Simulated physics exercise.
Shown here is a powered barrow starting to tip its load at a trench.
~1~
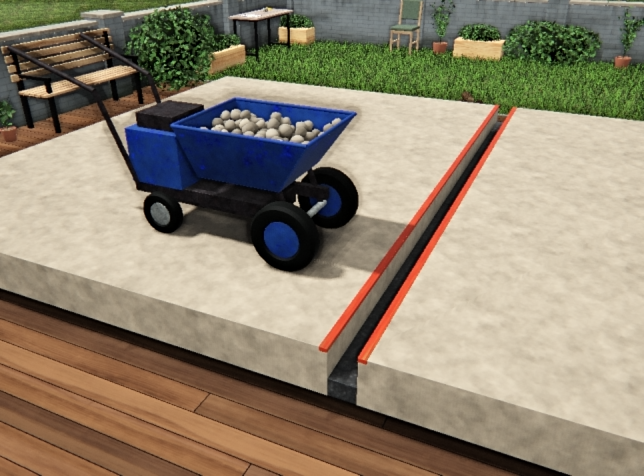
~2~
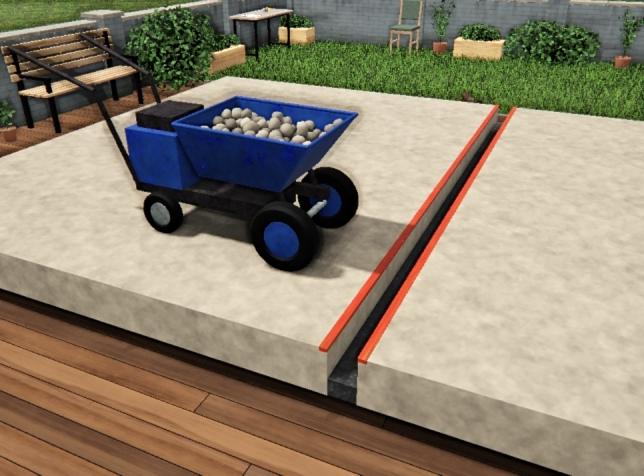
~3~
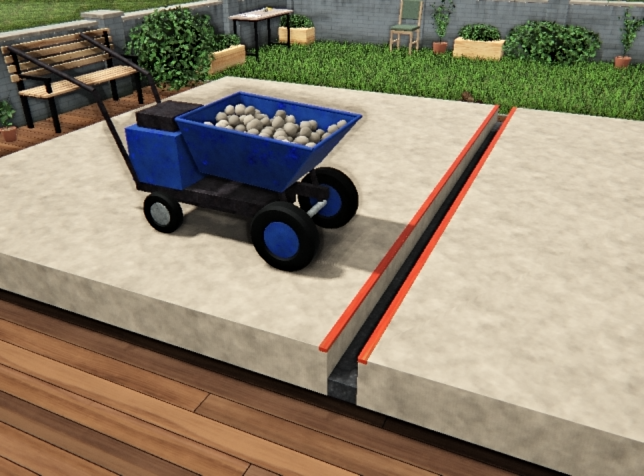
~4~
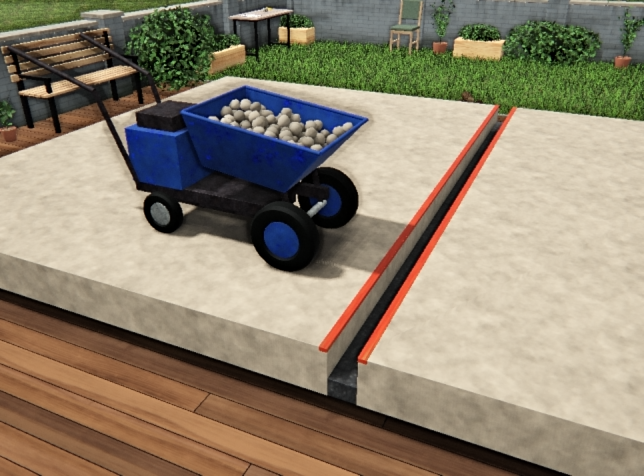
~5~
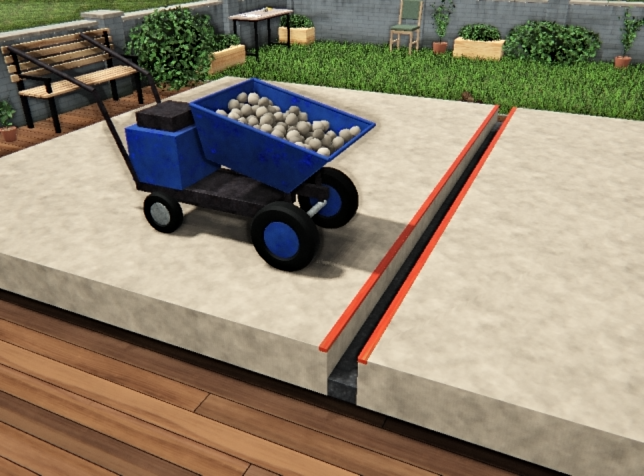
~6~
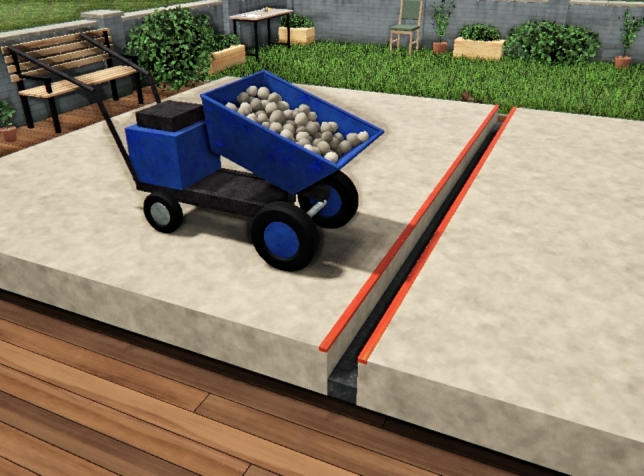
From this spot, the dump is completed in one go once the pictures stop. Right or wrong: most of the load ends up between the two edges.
Wrong.
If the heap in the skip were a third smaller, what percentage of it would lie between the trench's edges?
That works out at around 30 percent.
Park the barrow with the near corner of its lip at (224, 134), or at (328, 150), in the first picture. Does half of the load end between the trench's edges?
Spot 1 gives the minor portion, spot 2 gives the minor portion.
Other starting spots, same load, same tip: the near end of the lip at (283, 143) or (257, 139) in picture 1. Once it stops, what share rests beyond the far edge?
The first stop gives 40 per cent; the second gives 20 per cent.
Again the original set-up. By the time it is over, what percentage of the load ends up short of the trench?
About 0 per cent.
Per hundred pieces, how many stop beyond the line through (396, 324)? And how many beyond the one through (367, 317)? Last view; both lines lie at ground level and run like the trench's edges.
Close to 60 and 90 per cent respectively.
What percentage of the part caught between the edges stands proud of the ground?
I'd say around 15 percent.
Just after the last frame, skip tipped steeply; every one in the skip.
A moment on, skip tipped right over; the larger part in the skip; just a few in or heaped over the trench; about a tenth beyond it; just a few falling.
Further on, skip tipped right over; roughly a quarter in the skip; about a tenth in or heaped over the trench; roughly two thirds beyond it.
When it is over, skip tipped right over; roughly a third in or heaped over the trench; roughly two thirds beyond it.
